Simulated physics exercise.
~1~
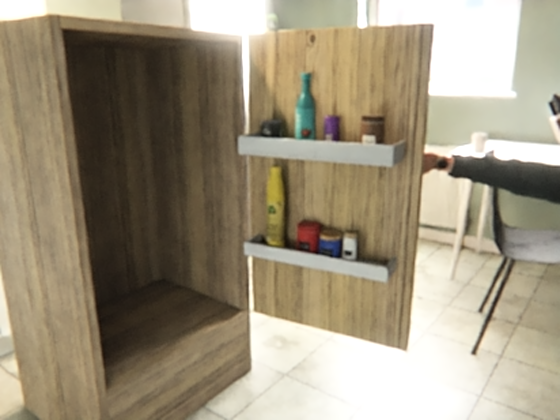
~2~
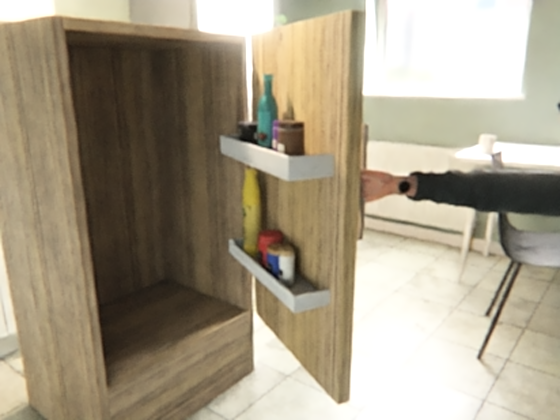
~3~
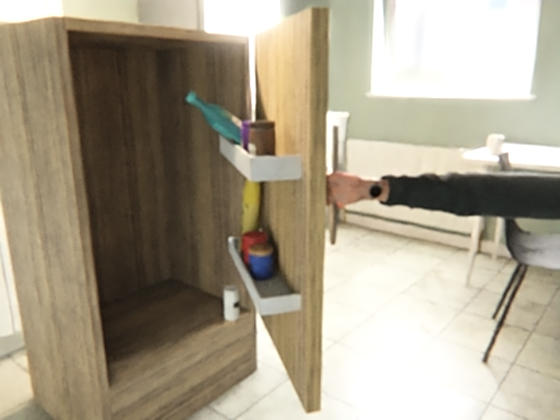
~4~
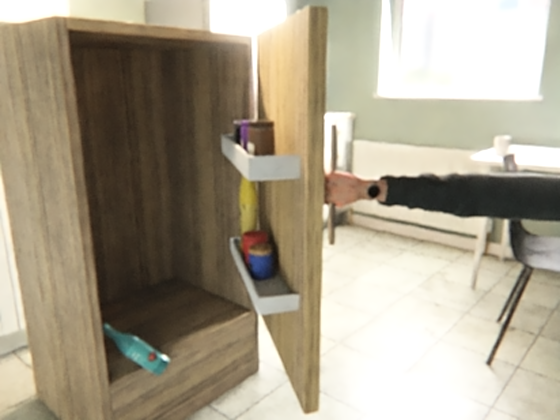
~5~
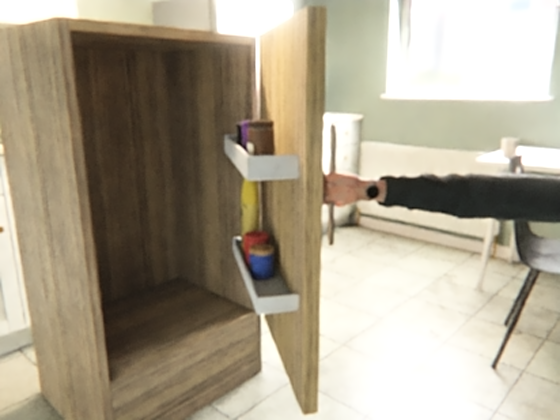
A hand swinging a wooden cabinet door partway closed and stopping, a white container and turquoise bottle falling from its racks.
